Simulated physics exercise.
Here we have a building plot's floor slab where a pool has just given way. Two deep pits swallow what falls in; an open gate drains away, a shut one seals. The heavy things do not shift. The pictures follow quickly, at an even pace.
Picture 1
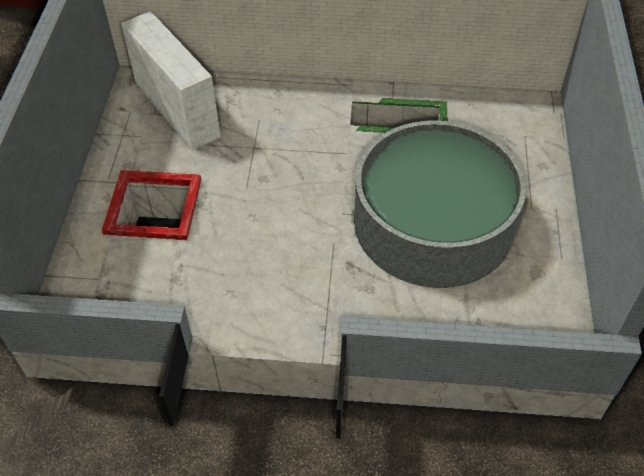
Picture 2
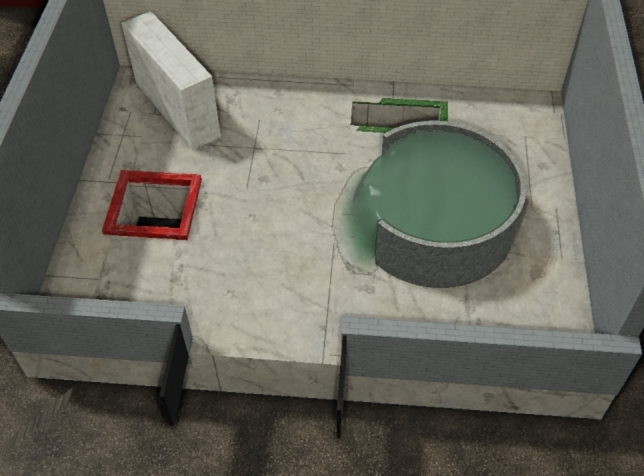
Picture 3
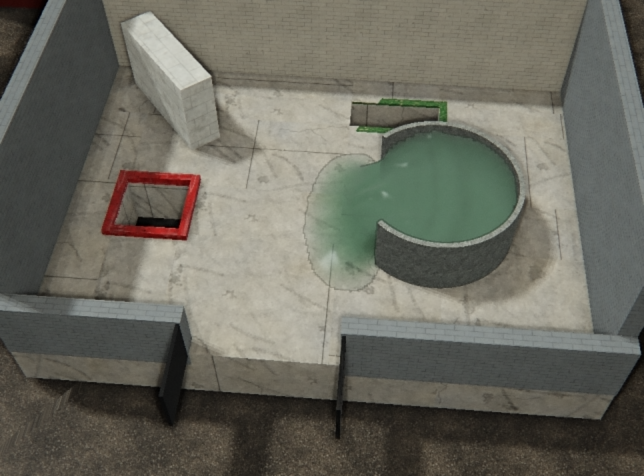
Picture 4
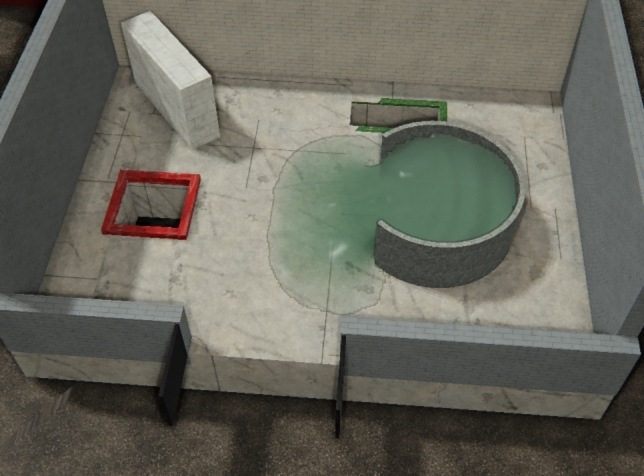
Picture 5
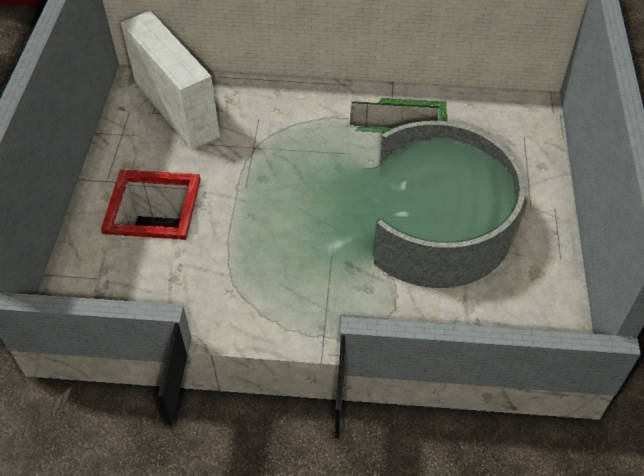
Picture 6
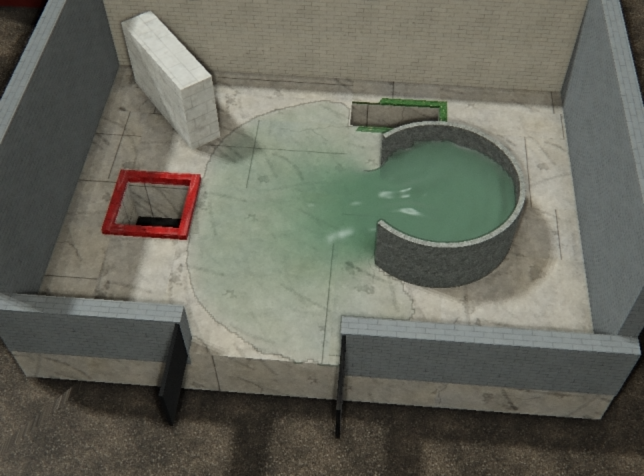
A round grey pool opens on its left side and green water spreads across the pale floor.
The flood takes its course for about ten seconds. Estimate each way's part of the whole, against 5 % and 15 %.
One by one: The gate takes over 15 %; the red pit takes over 15 %; the green pit takes from 5 to 15 %.
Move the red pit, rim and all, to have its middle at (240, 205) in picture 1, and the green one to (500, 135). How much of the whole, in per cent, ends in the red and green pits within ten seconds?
Per cent: Red 25, green 8.
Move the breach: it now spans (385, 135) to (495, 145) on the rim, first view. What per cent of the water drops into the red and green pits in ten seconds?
Roughly, in per cent: Red 0, green 60.
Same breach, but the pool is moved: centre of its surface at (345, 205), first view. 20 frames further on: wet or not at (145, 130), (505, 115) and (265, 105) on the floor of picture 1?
As listed: Covered, free of water, covered.
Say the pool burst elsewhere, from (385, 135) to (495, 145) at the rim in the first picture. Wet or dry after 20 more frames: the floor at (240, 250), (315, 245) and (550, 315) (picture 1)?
In turn: Not flooded, free of water, covered.
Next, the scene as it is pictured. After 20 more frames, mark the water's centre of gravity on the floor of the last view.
Close to (246, 199).
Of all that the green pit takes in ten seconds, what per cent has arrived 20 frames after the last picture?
Close to 5 %.
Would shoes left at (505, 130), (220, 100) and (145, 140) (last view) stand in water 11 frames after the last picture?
As listed: Clear, awash, covered.
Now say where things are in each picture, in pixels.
Still water in the round pool at (440, 184), in the first picture.
The front is at (370, 268), out from the gap at (360, 203), in the second picture.
Water pours out at (359, 207) and has run to (332, 281), in the third picture.
Water pours out at (359, 209) and has run to (312, 301), in the fourth picture.
Water pours out at (359, 209) and has run to a hidden place, in the fifth picture.
Water pours out at (359, 209) and has run to a hidden place, in the sixth picture.
A moment on, water covers 55 % of the floor; the gate 2 %, the red pit 3 %, the green pit 1 %.
Next, water covers 55 % of the floor; the gate 4 %, the red pit 8 %, the green pit 1 %.
Then, water covers 60 % of the floor; the gate 6 %, the red pit 12 %, the green pit 1 %.
Later, water covers 70 % of the floor; the gate 9 %, the red pit 16 %, the green pit 4 %.
In the end, water covers 95 % of the floor; the gate 19 %, the red pit 17 %, the green pit 12 %.
